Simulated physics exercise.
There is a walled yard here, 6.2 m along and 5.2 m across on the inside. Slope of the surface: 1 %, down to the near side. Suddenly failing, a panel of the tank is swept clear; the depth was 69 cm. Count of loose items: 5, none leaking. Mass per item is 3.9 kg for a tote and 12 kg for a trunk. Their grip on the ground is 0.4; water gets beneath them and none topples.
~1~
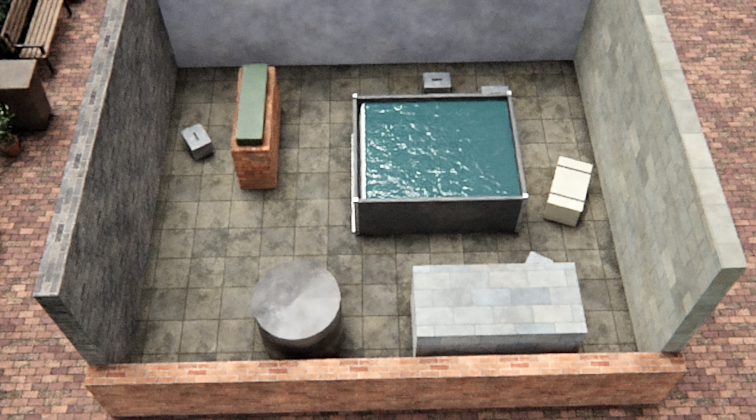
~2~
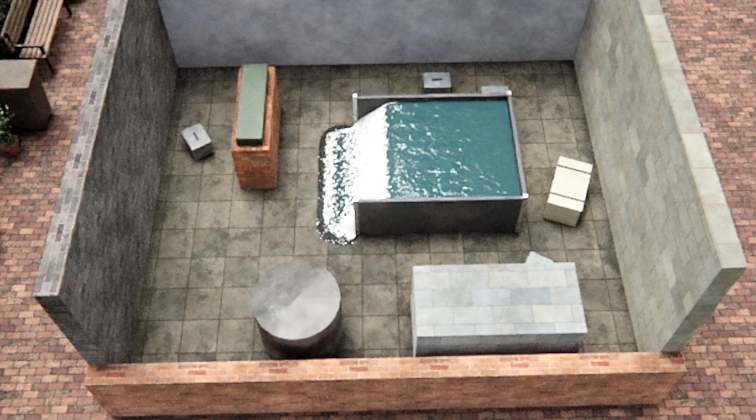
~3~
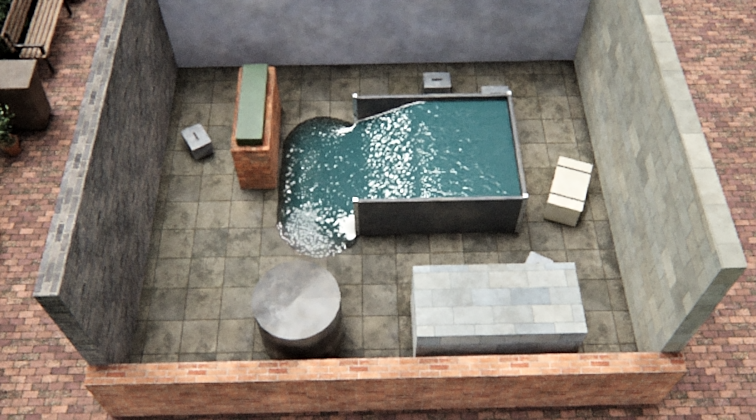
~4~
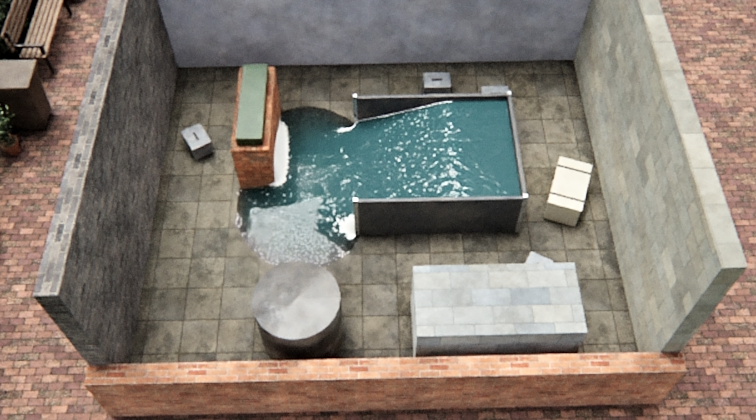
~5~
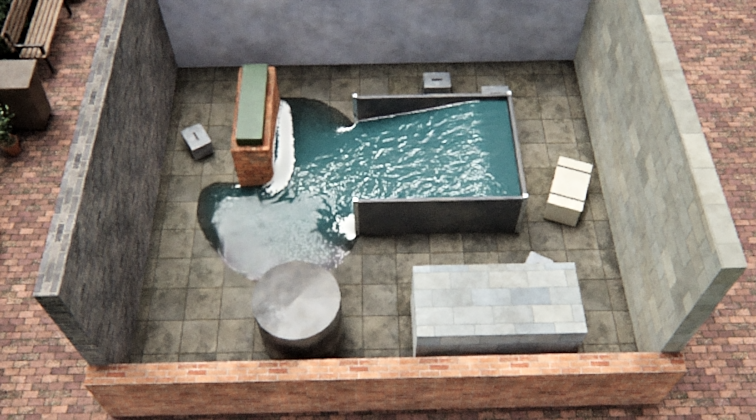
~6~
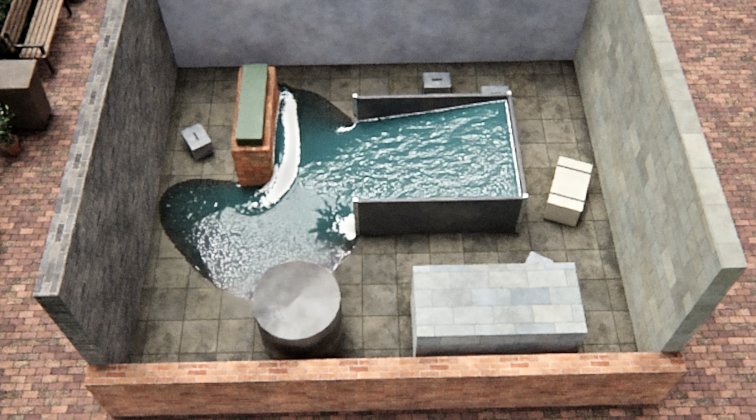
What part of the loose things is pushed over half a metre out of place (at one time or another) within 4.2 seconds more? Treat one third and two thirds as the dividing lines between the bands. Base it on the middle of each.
I expect one to two thirds of them.
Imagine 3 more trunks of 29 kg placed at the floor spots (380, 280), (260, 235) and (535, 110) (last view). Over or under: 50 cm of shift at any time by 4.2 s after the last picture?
In that order: Short of it, more, past it.
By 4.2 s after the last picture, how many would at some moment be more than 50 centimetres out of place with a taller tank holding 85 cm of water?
Result: 4.
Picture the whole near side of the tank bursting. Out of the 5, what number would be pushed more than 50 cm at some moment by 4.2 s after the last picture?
The answer then is 5.
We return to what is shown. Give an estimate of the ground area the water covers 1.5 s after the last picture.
Roughly 16 m2 of it is wet.
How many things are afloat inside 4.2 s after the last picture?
Total: 3.
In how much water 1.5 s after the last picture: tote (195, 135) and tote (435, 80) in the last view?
2 and 3 cm.
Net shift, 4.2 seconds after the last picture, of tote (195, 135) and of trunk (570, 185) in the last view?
Object 1: 100 cm. Object 2: 20 cm.
Then, 0.4 s after the last picture 0 of 5 are over 50 cm from their spots; 0 afloat.
Then, 1.5 s after the last picture 0 of 5 are over 50 cm from their spots; 0 afloat.
Then, 2.8 s after the last picture 2 of 5 are over 50 cm from their spots; 2 afloat.
Then, 4.2 s after the last picture 3 of 5 are over 50 cm from their spots, and 3 have been at some point; 3 afloat.
